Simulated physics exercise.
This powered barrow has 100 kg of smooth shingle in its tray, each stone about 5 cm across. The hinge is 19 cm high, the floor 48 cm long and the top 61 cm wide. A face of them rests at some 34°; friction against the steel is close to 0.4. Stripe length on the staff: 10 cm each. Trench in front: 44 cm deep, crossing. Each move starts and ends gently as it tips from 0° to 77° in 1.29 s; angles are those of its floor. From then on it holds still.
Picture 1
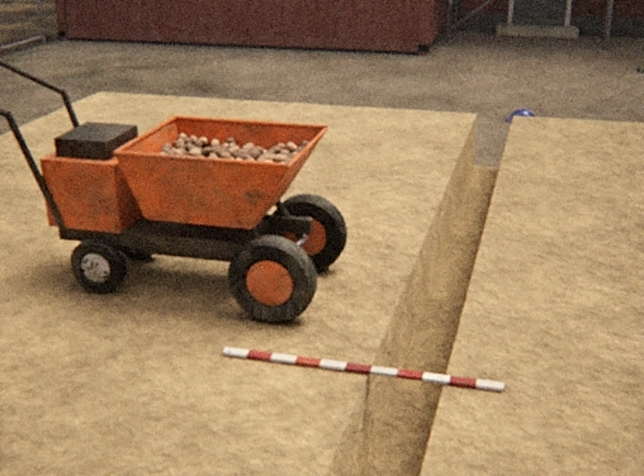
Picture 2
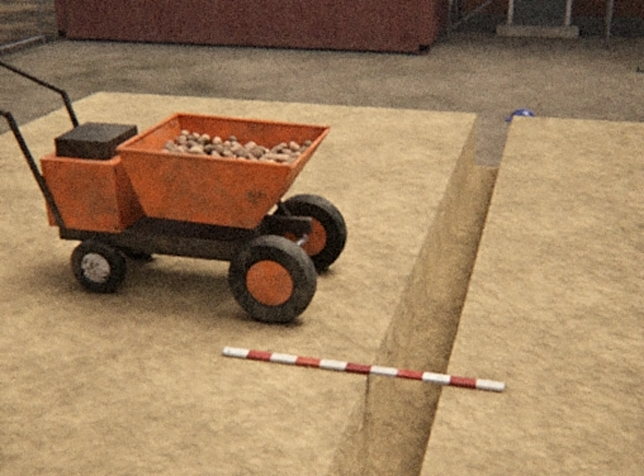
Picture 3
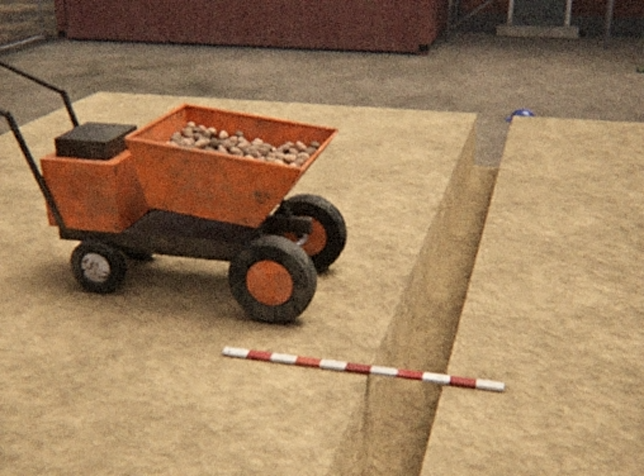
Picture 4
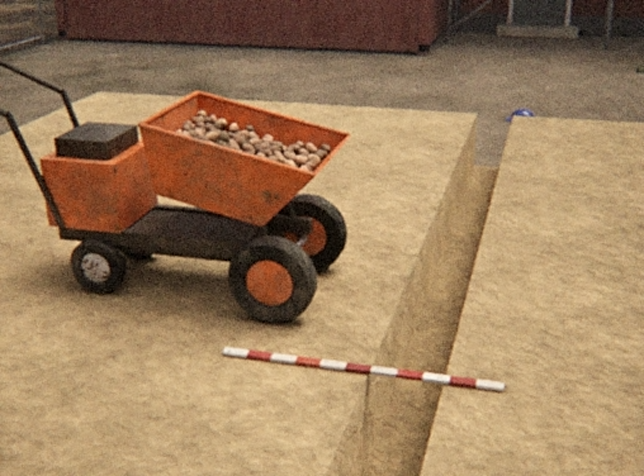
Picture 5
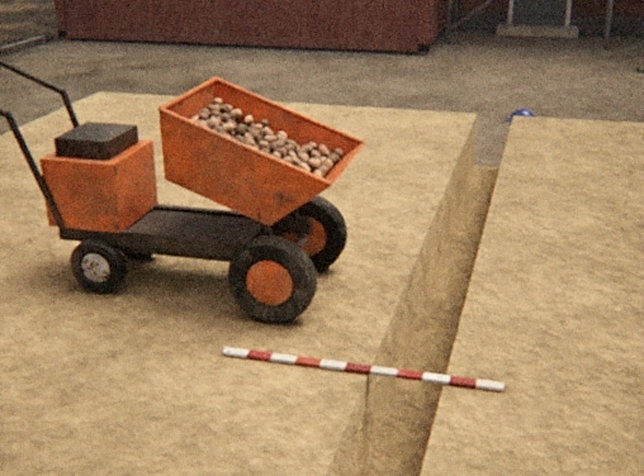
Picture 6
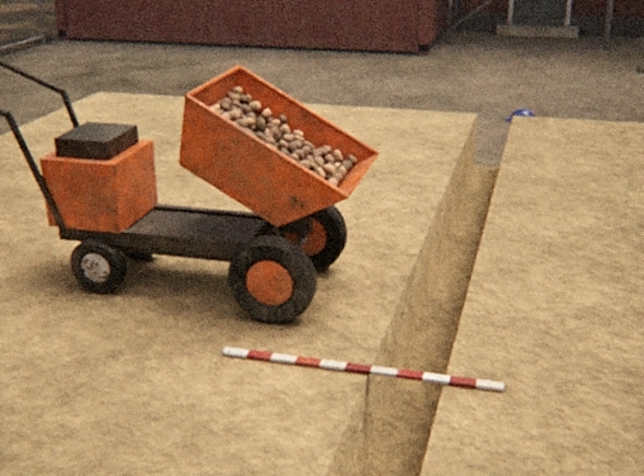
On sandy ground beside a trench, an orange barrow's tray of stones tilts toward the right.
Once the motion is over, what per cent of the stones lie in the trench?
65 %.
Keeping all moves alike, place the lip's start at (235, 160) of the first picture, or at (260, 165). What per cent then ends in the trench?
First spot about 85, second spot about 95 per cent.
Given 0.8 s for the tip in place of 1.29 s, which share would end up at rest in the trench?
Around 50 per cent would end in the trench.
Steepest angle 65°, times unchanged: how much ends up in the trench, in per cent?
I'd guess some 65 in a hundred.
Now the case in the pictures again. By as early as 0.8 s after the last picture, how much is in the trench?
Roughly 35% by that time.
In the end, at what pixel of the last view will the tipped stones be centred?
Roughly (444, 377), I'd say.
Then, 0.4 s after the last picture the floor is at 65°, 100 % in the tray; the foremost stones are at (403, 233).
Then, 0.8 s after the last picture the floor is at 77°, 43 % in the tray, 34 % in the trench, 24 % past the trench; the foremost stones are at (543, 331).
Then, 1.2 s after the last picture the floor is at 77°, 13 % in the tray, 52 % in the trench, 35 % past the trench; the foremost stones are past the picture's edge.
Then, 3.2 s after the last picture the floor is at 77°, 0 % in the tray, 65 % in the trench, 35 % past the trench; the foremost stones are past the picture's edge.
